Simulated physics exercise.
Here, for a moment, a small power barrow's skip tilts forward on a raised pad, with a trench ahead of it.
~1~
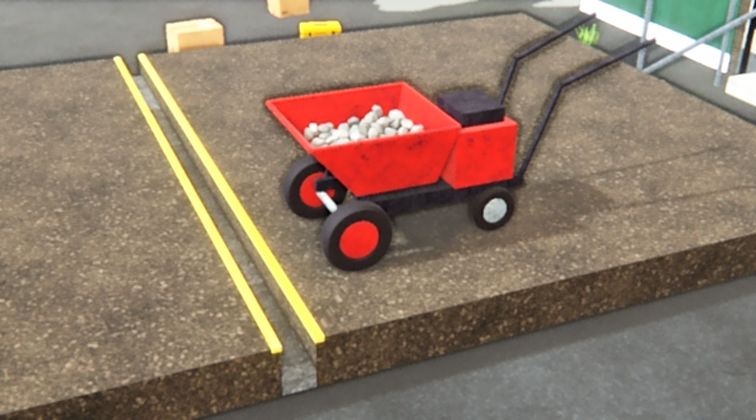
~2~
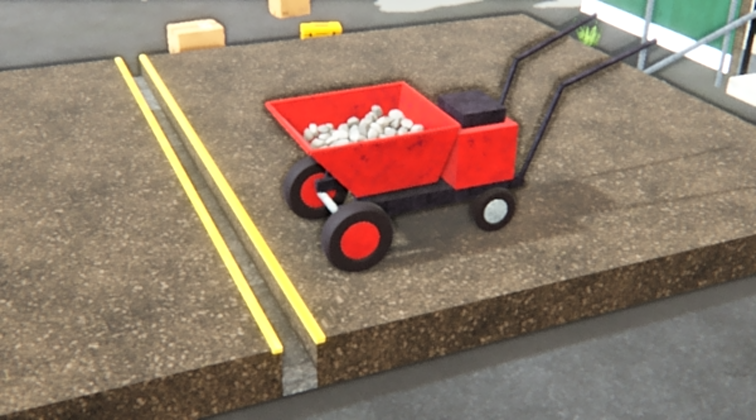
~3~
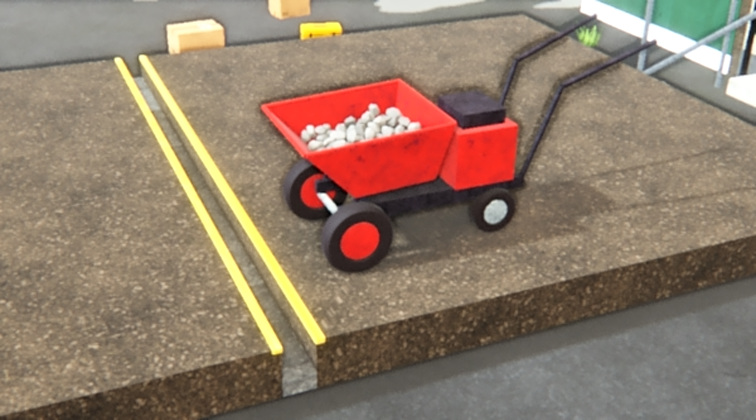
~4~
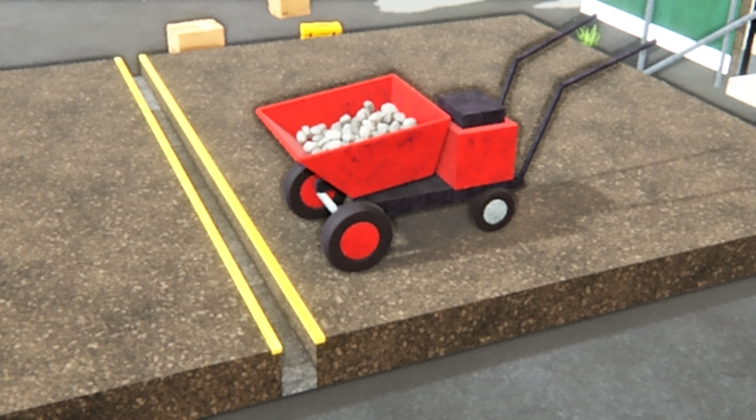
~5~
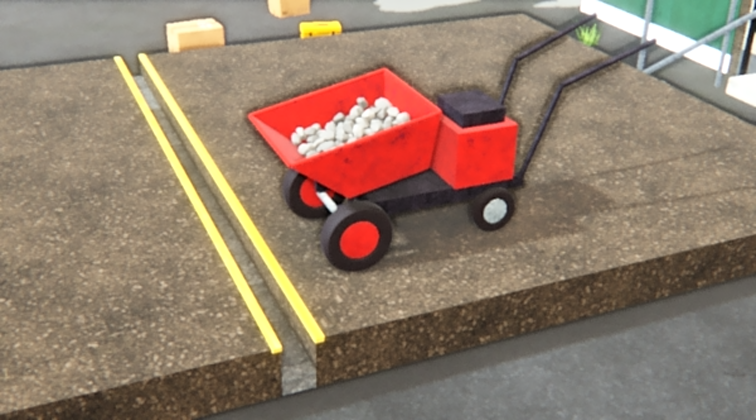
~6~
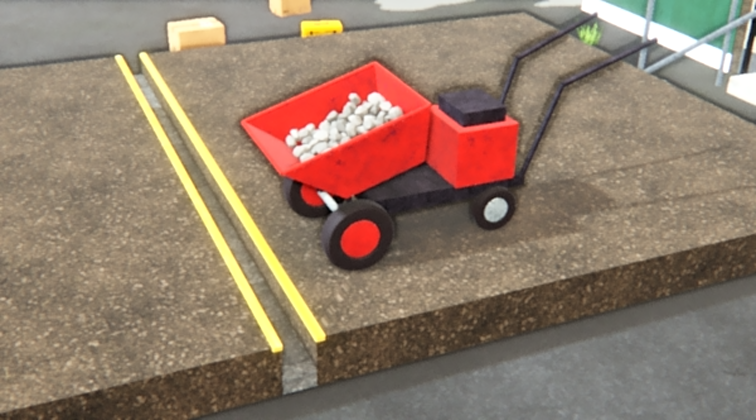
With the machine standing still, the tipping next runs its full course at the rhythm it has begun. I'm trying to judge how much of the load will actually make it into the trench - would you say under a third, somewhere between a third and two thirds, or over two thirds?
I would say under a third.
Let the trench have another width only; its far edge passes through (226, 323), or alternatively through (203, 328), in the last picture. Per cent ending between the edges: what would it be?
80 % then 100 %, roughly.
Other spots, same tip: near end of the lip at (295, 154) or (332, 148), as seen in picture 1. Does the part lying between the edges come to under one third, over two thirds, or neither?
First below one third, then between a third and two thirds.
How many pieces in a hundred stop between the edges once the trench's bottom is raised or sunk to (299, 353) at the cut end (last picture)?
It works out to some 0 percent.
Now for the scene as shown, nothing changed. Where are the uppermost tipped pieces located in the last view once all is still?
Peak at rest, last frame: Around (204, 252).
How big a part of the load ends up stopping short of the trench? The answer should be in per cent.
It comes to close to 0 %.
Shortly afterwards, skip tipped steeply; the whole lot in the skip.
Next, skip tipped right over; the bulk in the skip; a little beyond it.
Some moments later, skip tipped right over; near a third in the skip; near two thirds beyond it.
In the end, skip tipped right over; near a third in the skip; only a few in or heaped over the trench; near two thirds beyond it.
